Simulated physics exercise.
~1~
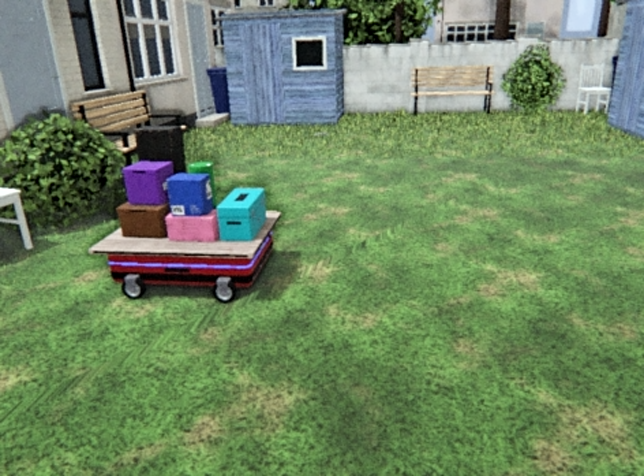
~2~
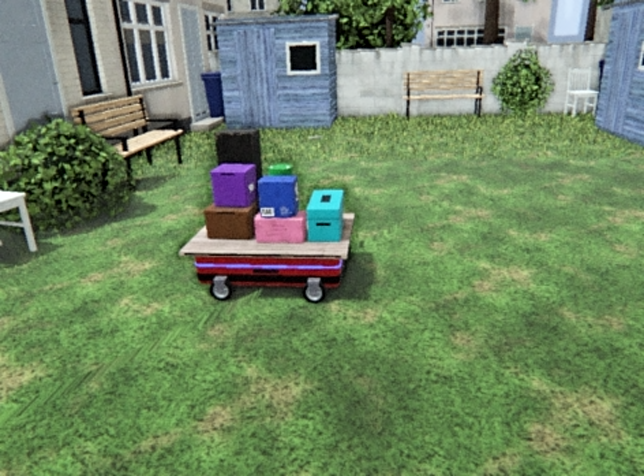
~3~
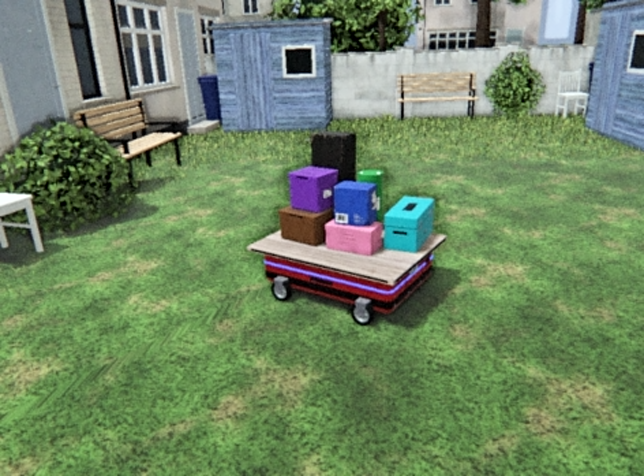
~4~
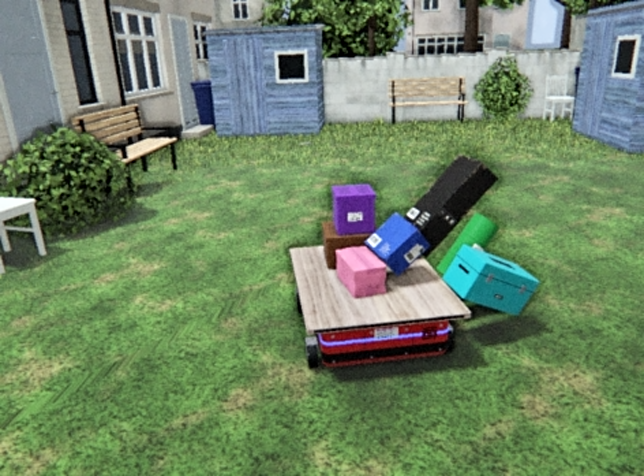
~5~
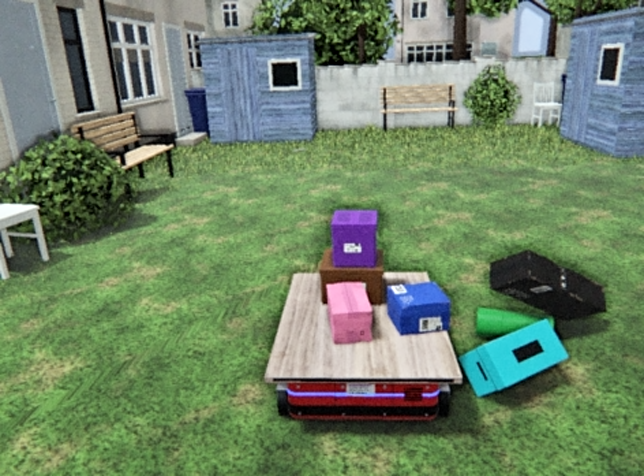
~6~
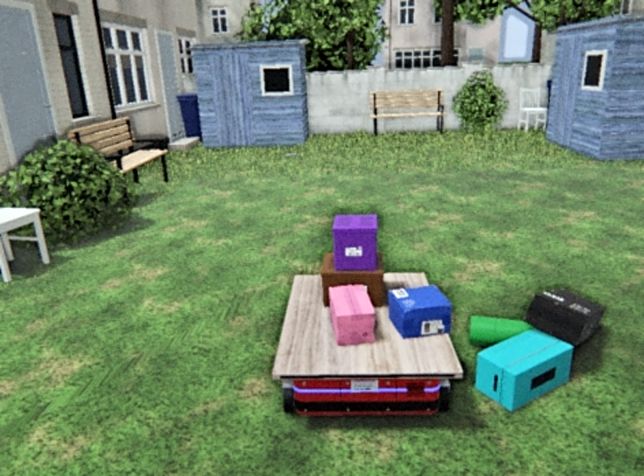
On a grassy yard with sheds and benches, a flat cart loaded with colourful boxes rolls right, then curves toward the viewer; the black box, green canister and turquoise toolbox fall onto the grass, and the cart stops with the blue parcel toppled beside the pink box and stacked totes.
